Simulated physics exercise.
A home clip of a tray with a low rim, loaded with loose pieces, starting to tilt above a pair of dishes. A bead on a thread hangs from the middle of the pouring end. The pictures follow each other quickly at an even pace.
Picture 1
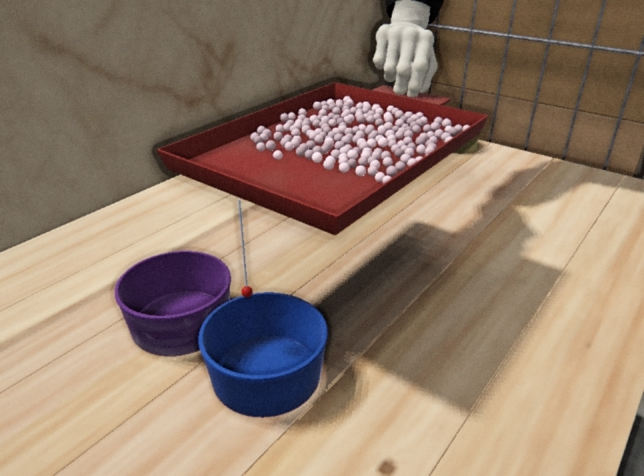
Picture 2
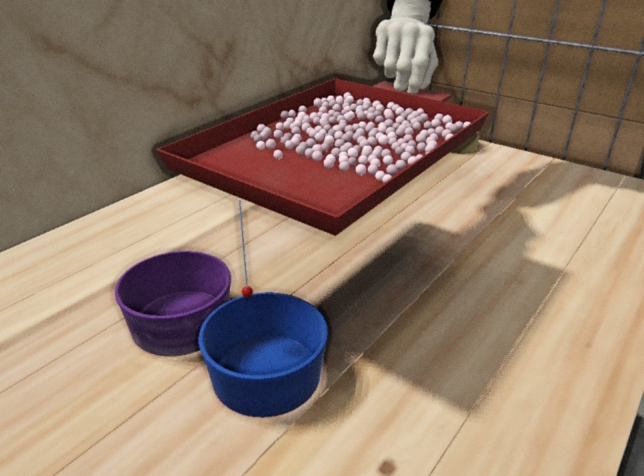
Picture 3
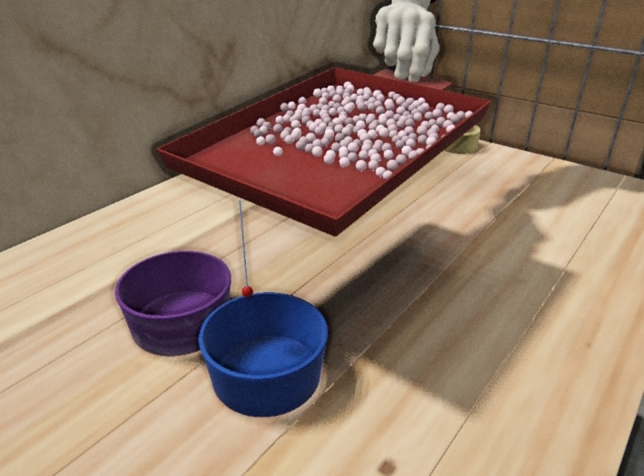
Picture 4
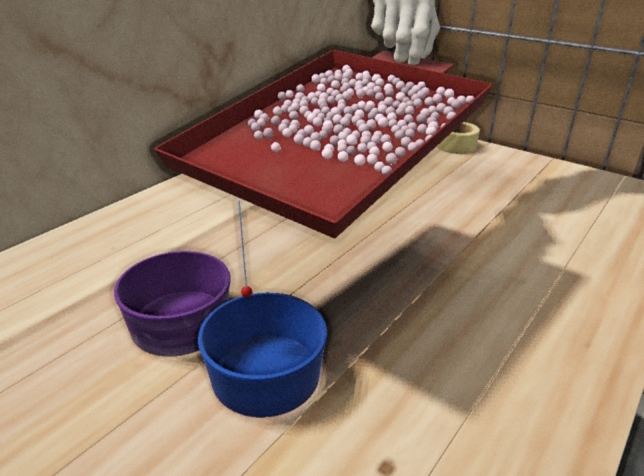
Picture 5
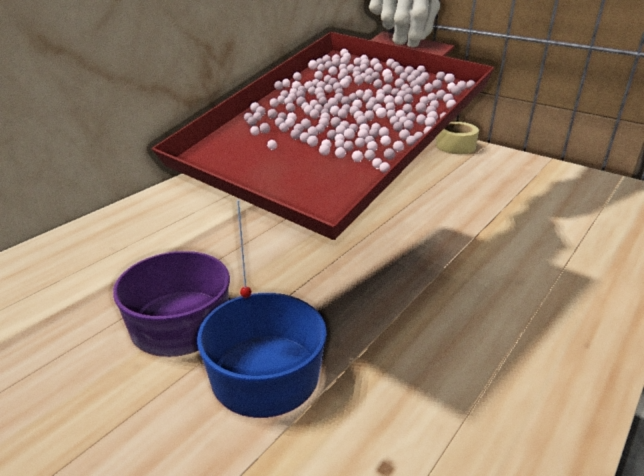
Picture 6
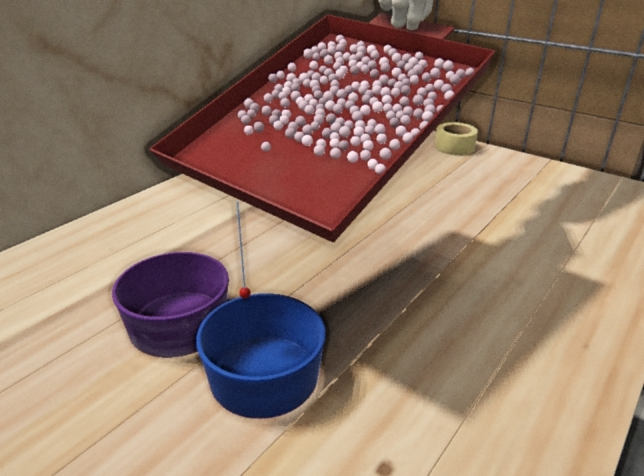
The clip shows a white-gloved hand behind a red tray of small pale balls above a purple dish and a blue dish; the tray's far end gradually rises, tilting it toward the front as the balls shift slightly.
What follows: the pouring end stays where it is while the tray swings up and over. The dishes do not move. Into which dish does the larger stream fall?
Fuller: The right-hand dish.
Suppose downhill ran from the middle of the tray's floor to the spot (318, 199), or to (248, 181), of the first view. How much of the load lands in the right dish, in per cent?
Near 30 % and 10 %.
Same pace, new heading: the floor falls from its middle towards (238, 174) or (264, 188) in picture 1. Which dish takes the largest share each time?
One: The left dish. Two: The dish on the right.
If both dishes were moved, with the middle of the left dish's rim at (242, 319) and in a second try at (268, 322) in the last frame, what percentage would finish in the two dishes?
Near 70 % and 40 %.
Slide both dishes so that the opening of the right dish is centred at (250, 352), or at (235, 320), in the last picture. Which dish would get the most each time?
At the first place the right dish, at the second the right-hand dish.
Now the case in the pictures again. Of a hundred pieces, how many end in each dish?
About: Left dish 0, right dish 40 per cent.
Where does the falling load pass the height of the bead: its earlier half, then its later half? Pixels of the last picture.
At about (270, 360), then at (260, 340).
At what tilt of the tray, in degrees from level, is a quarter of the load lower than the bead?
Near 65 degrees.
Just after the last frame, tray tipped steeply; roughly two thirds on the tray; about a tenth in the right dish; about a tenth outside both; about a tenth in the air.
A moment on, tray tipped right over; about a tenth on the tray; roughly a third in the right dish; just a few in the left dish; roughly a third outside both; roughly a quarter in the air.
Further on, tray tipped past a quarter turn; roughly half in the right dish; just a few in the left dish; roughly half outside both.
When it is over, tray tipped past a quarter turn; roughly half in the right dish; just a few in the left dish; roughly half outside both.
